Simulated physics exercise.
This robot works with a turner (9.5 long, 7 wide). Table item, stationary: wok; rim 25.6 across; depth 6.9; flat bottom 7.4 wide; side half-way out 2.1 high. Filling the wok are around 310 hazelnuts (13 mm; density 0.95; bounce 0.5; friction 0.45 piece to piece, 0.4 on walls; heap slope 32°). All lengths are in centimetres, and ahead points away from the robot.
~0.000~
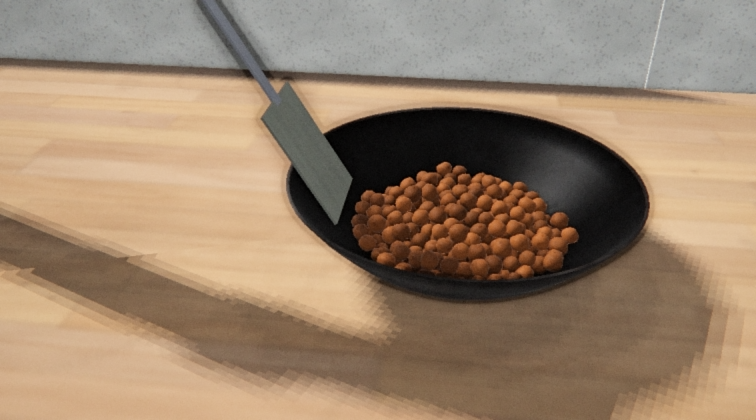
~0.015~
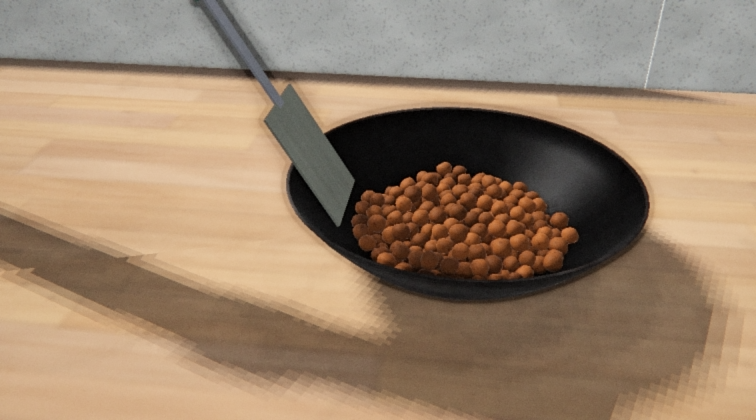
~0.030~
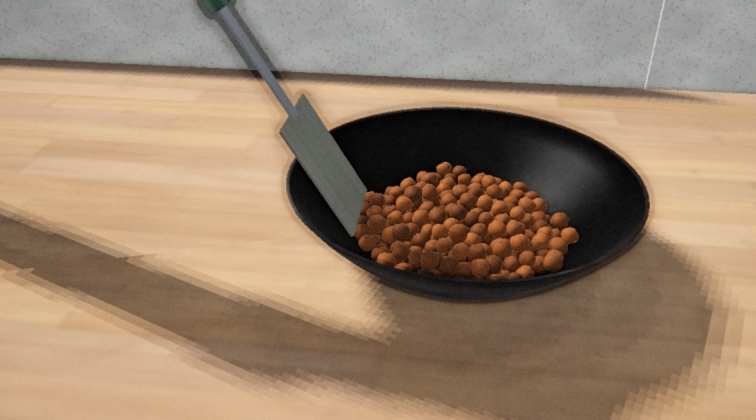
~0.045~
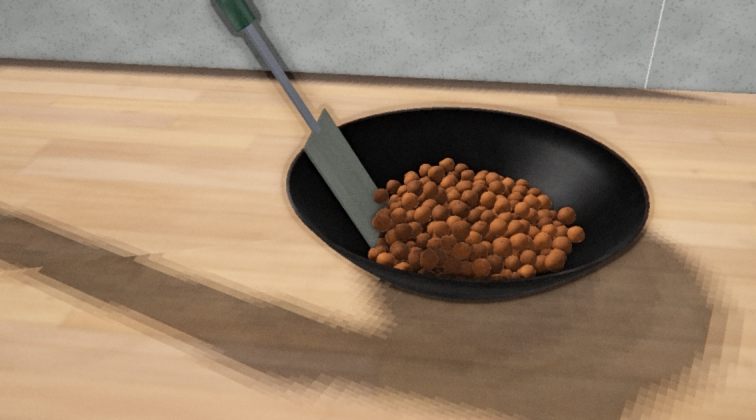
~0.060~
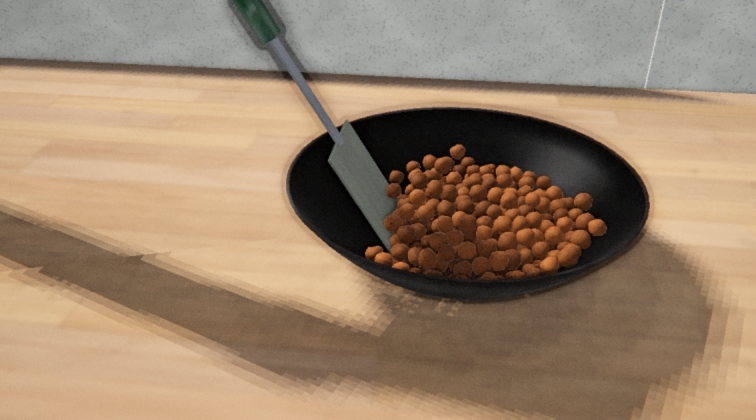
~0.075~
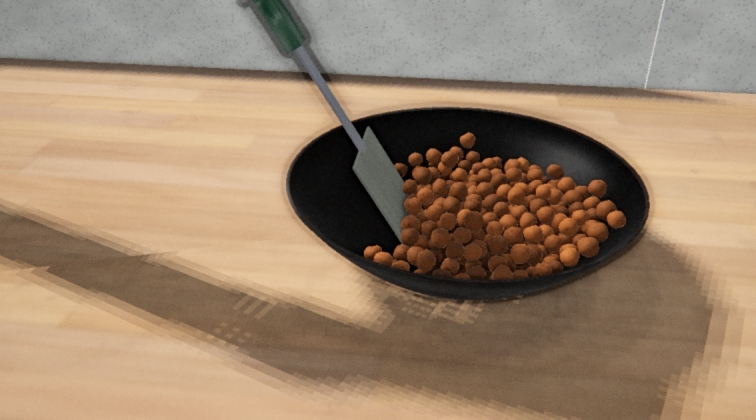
A black wok holding a heap of round brown hazelnuts sits on a light wooden counter before a grey wall, seen from above at an angle by a still camera. A grey turner with a green handle slants in from the upper left, shadows stretching across the wood. It slides down into the wok, then pushes rightward, shoving the nuts right and spreading them up the far side.
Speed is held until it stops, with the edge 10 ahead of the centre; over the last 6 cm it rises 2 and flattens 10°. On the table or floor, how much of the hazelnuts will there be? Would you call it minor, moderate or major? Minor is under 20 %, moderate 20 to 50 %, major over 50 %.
I would call it major.
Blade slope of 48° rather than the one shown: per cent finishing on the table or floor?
It would then be close to 60 %.
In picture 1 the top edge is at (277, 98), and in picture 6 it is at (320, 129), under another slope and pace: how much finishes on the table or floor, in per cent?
Roughly 45 percent ends up there.
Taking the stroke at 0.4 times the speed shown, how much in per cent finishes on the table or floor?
Near 35 in a hundred.
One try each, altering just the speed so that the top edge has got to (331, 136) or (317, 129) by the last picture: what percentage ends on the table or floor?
40 % and 40 %.
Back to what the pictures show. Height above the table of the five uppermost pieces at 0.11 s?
Height: Some 8 cm.
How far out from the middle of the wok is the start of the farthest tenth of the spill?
Distance from centre: Approx. 75 cm.
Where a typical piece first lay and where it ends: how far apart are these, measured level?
It comes to some 31 cm.
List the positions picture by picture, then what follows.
The first frame shows the turner top edge at (275, 99), sloping 59°; upper third of the load around (461, 216), from x 360 to 570, top at y 170; 310 in the wok.
The second frame shows the turner top edge at (277, 101), sloping 59°; upper third of the load around (461, 216), from x 360 to 570, top at y 170.
The third frame shows the turner top edge at (292, 112), sloping 59°; upper third of the load around (461, 217), from x 360 to 570, top at y 170.
The fourth frame shows the turner top edge at (315, 127), sloping 59°; upper third of the load around (463, 214), from x 380 to 575, top at y 165.
The fifth frame shows the turner top edge at (338, 139), sloping 59°; upper third of the load around (485, 208), from x 375 to 595, top at y 150.
The sixth frame shows the turner top edge at (361, 146), sloping 59°; upper third of the load around (505, 206), from x 375 to 615, top at y 140; 310 in the wok.
After 0.11 s, sloping 59°, highest piece 9 above the table; 309 in the wok, 1 on the blade or in flight.
After 0.15 s, sloping 56°, highest piece 11 above the table; 299 in the wok, 11 on the blade or in flight.
After 0.37 s, sloping 49°, highest piece 20 above the table; 116 in the wok, 53 on the table or floor, 141 on the blade or in flight.
After 1.42 s, sloping 49°, highest piece 4 above the table; 194 on the table or floor, 116 in the wok.
In the end, 194 on the table or floor, 116 in the wok. That is 63 % on the table or floor.
